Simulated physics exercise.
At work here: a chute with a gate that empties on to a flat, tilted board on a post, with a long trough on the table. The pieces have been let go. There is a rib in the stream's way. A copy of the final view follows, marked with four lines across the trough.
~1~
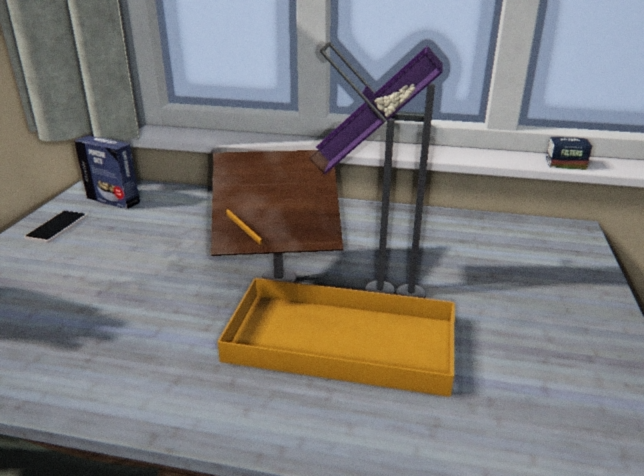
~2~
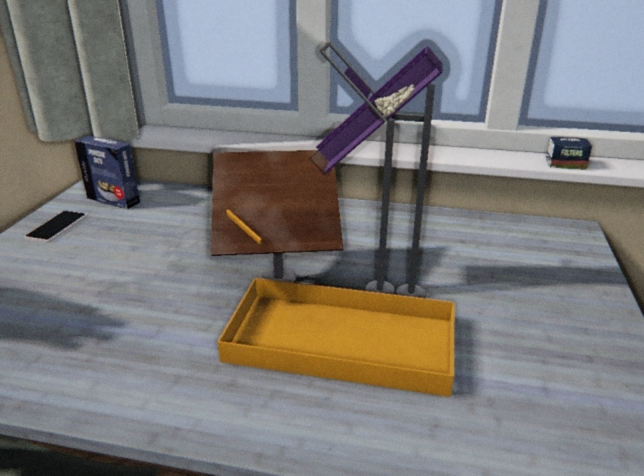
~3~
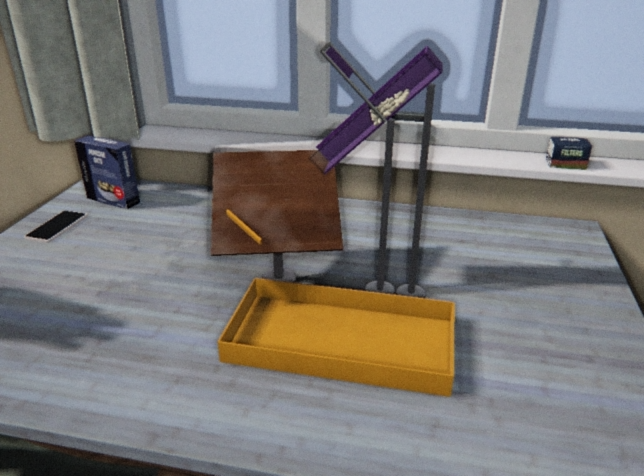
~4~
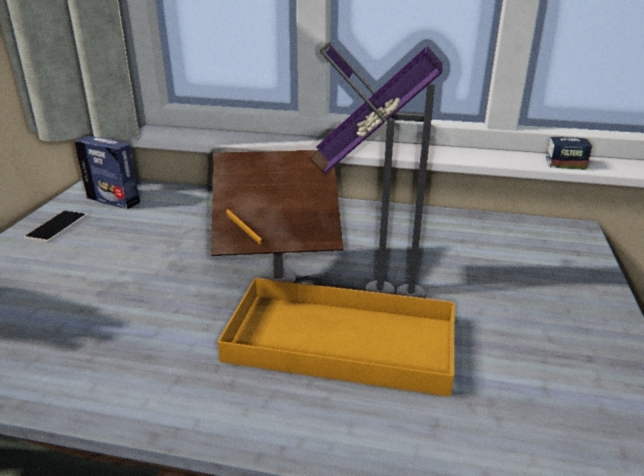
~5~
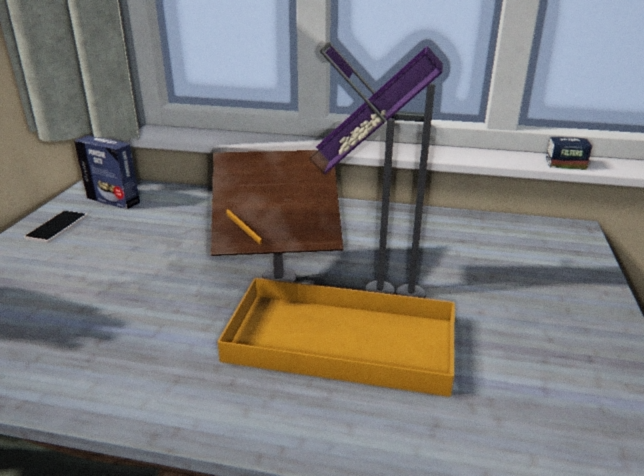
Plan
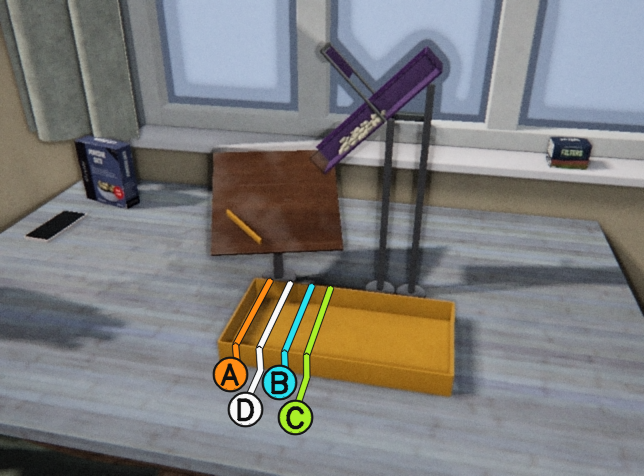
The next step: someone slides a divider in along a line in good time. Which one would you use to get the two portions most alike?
Take D.
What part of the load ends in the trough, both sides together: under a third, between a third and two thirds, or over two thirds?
Over two thirds.
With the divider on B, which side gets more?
Left.
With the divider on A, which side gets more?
The right side.
On the marked copy, line A crosses the front rim at (235, 344); line B crosses the front rim at (284, 351); line C crosses the front rim at (306, 354); line D crosses the front rim at (259, 348).
If A is chosen, of what is caught, a small part on the left of the divider, nearly all on the right.
If B is chosen, of what is caught, nearly all on the left of the divider, a small part on the right.
If C is chosen, of what is caught, nearly all on the left of the divider, a stray few on the right.
If D is chosen, of what is caught, about half on the left of the divider, about half on the right.
